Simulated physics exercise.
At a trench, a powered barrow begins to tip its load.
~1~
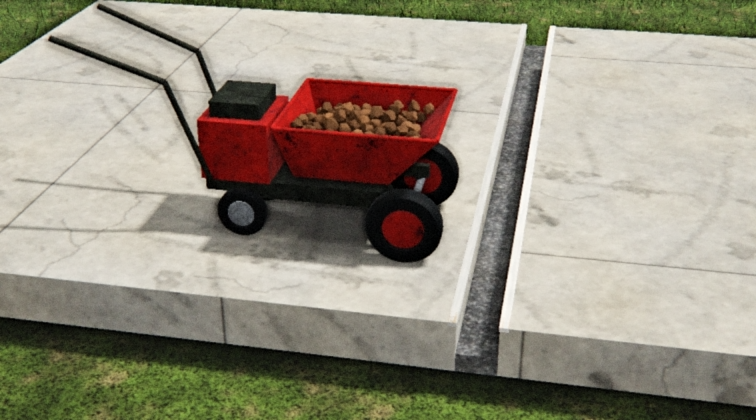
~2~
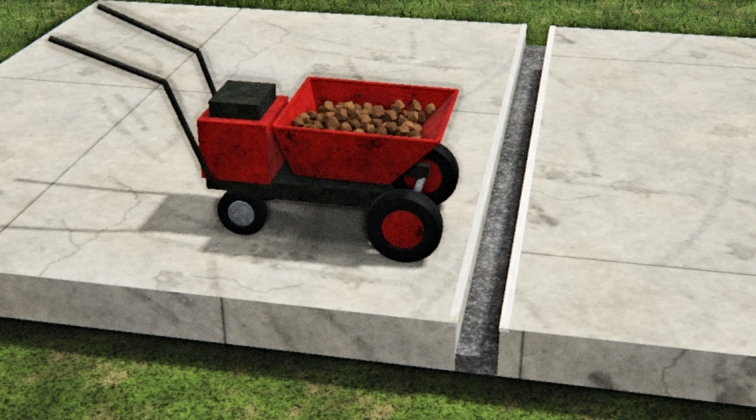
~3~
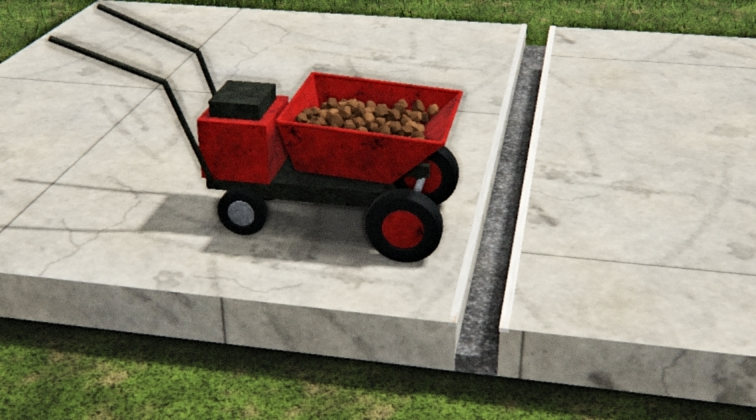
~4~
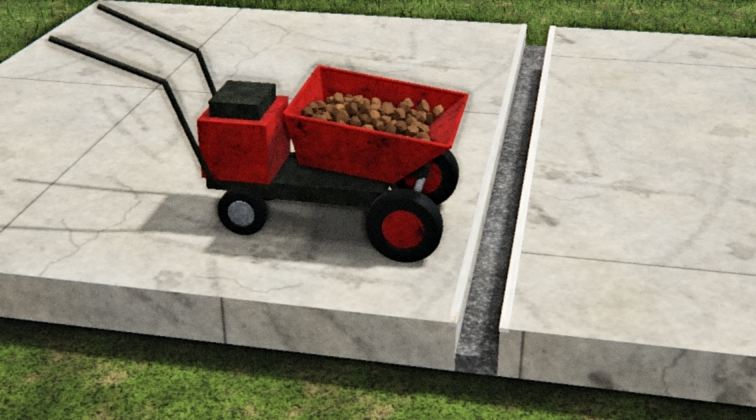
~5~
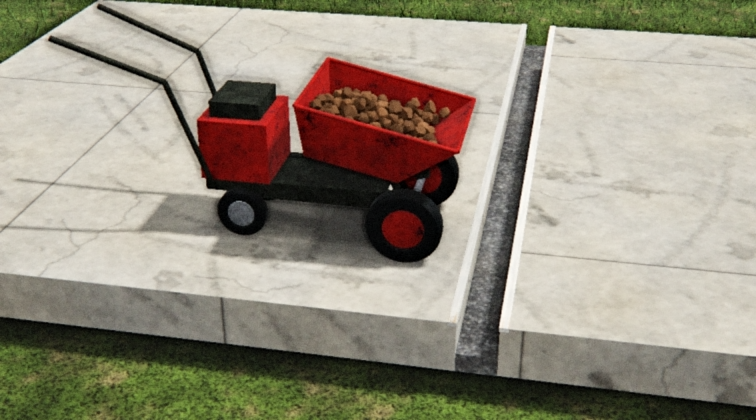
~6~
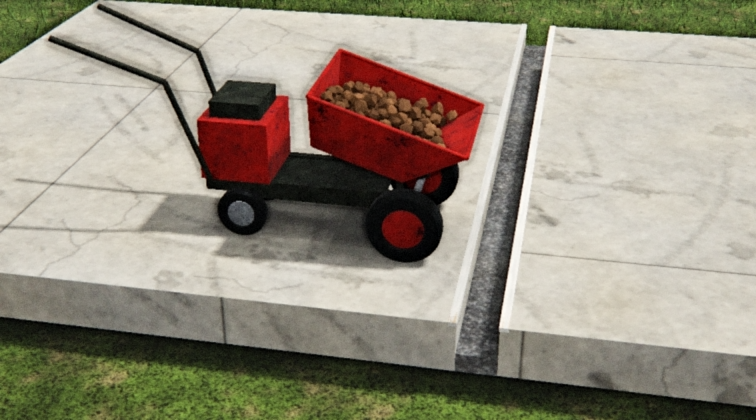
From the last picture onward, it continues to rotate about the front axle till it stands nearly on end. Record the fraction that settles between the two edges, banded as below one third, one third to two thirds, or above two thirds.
Fraction between edges: Below one third.
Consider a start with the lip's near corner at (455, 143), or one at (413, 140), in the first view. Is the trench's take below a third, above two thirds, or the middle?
In the first case under a third, in the second case the middle third.
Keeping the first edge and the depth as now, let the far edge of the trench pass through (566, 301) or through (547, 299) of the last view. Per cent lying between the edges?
The first try comes to close to 90 per cent, the next to 70 per cent.
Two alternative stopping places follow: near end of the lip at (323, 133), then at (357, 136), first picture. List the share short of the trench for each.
50 % then 30 %.
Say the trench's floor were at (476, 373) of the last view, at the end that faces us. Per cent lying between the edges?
It works out to some 0 percent.
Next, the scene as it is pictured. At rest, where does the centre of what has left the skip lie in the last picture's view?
Resting centre, last frame: Roughly (567, 237).
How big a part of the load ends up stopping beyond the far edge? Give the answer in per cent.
Roughly 90 per cent of the load.
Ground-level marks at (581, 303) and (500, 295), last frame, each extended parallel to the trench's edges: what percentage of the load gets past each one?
I'd put it near 30 in a hundred, then near 90 in a hundred.
Just after the last frame, skip tipped steeply; every one in the skip.
A moment on, skip tipped right over; roughly two thirds in the skip; roughly a third beyond it; just a few falling.
Further on, skip tipped right over; about a tenth in the skip; just a few in or heaped over the trench; the larger part beyond it.
When it is over, skip tipped right over; about a tenth in the skip; just a few in or heaped over the trench; the larger part beyond it.
